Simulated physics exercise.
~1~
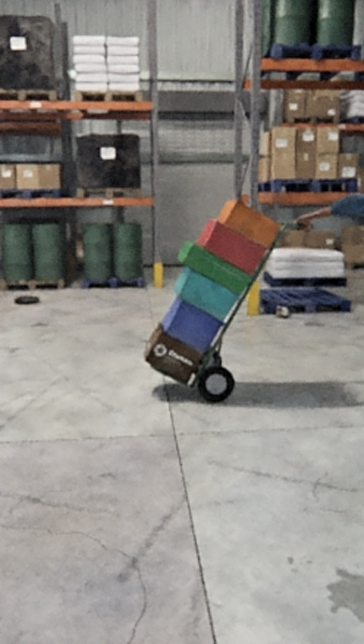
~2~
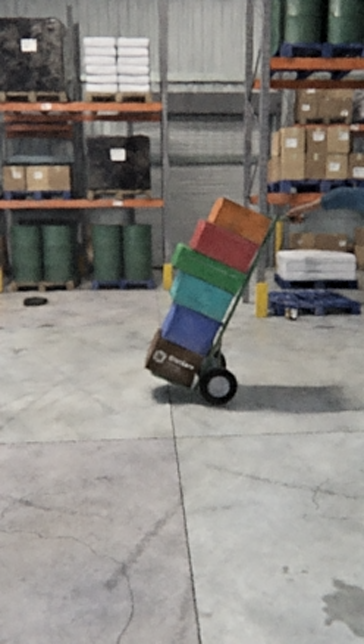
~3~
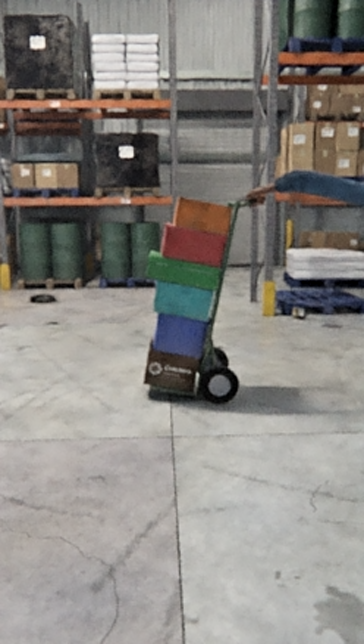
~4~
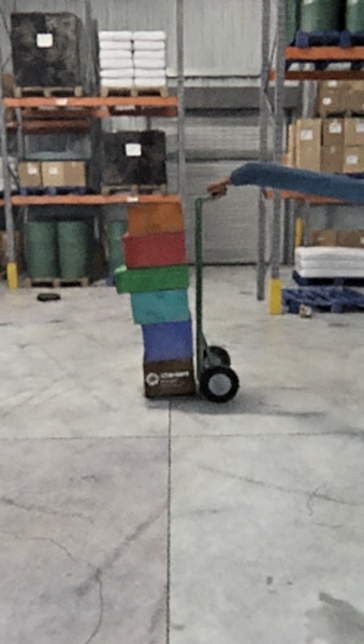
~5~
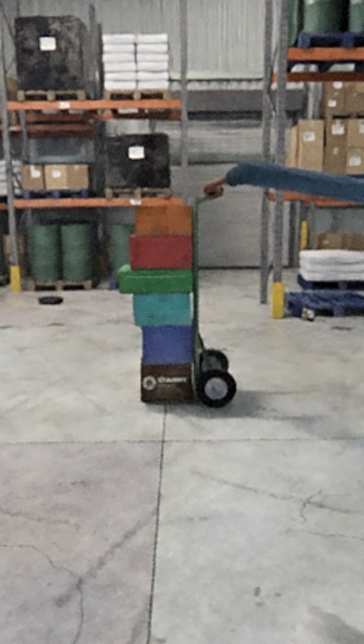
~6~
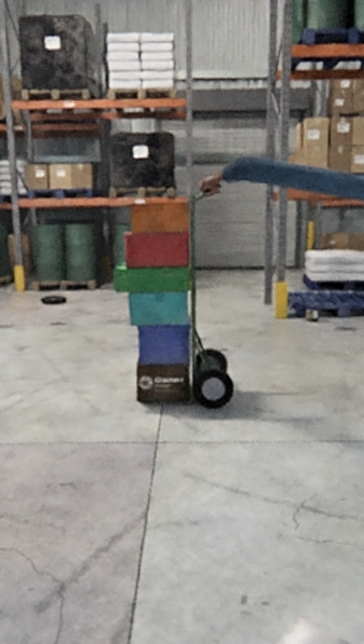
In a warehouse, an arm swinging a tilted hand truck upright, its stack of colourful boxes rocking slightly and staying stacked.
